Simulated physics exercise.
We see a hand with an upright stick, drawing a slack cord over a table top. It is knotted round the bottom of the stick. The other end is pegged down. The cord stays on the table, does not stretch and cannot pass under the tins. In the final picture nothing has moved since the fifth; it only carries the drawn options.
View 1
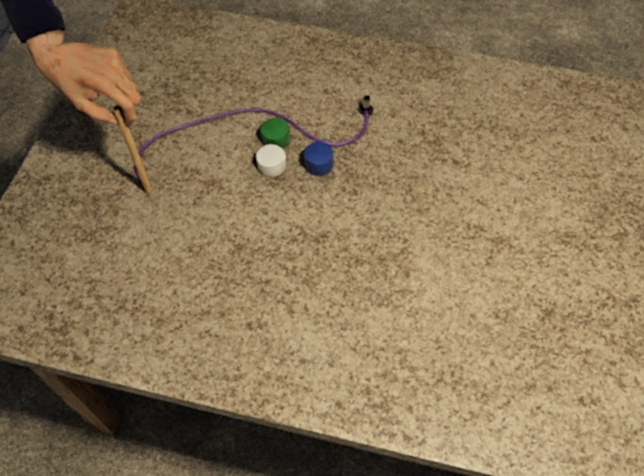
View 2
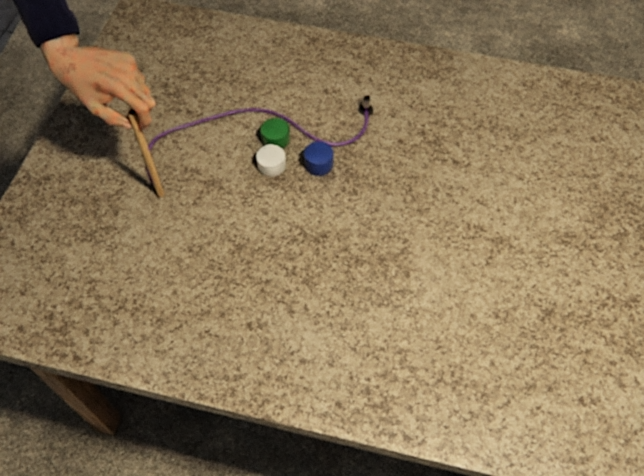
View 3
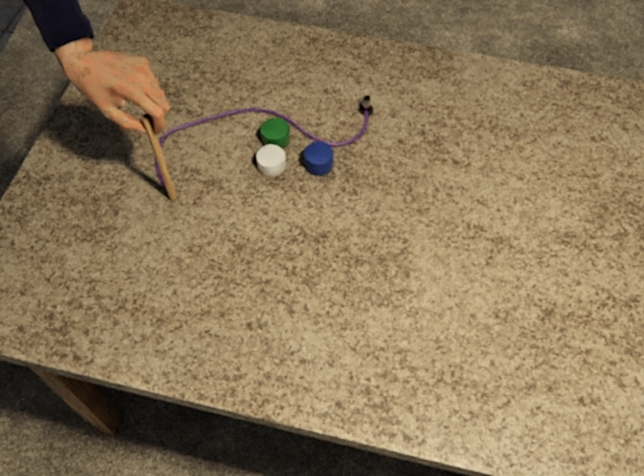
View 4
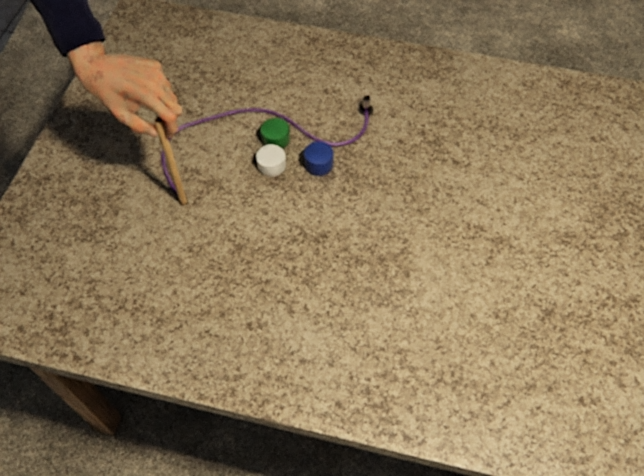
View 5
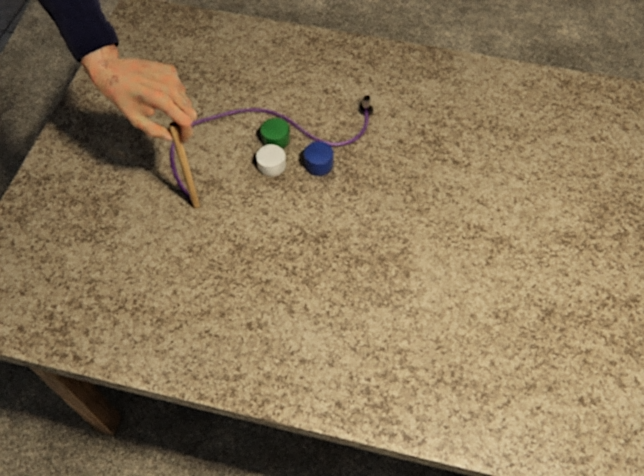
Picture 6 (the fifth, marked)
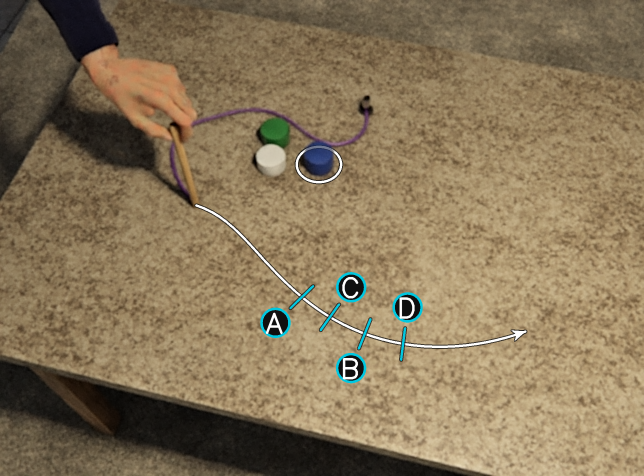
At the start, a hand holds an upright stick at the upper left of a speckled table, with a purple cord running past green, white and blue tins to a peg. The hand moves the stick a short way right and slightly down, and the cord bends into a curve near it while the tins stay still.
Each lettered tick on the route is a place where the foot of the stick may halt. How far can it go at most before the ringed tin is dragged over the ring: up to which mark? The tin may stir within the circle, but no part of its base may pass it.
The farthest safe stop is D.
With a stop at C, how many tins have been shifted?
The count is none.
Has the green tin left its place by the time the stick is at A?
By then, no.
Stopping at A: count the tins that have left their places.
By then, none.
On the copy, A at (302, 297); B at (365, 334); C at (330, 317); D at (403, 344); the ring at (319, 164); the route from (196, 205) via (334, 320) to (526, 332).
On D. First, foot of the stick (260, 256); blue tin (319, 159).
Then, foot of the stick (326, 315); blue tin (319, 159).
Finally, foot of the stick (403, 344); green tin (299, 145); white tin (293, 168); blue tin (321, 159); the blue tin is still in its ring.
By contrast, A is safe but short; B is safe but short; C is safe but short.
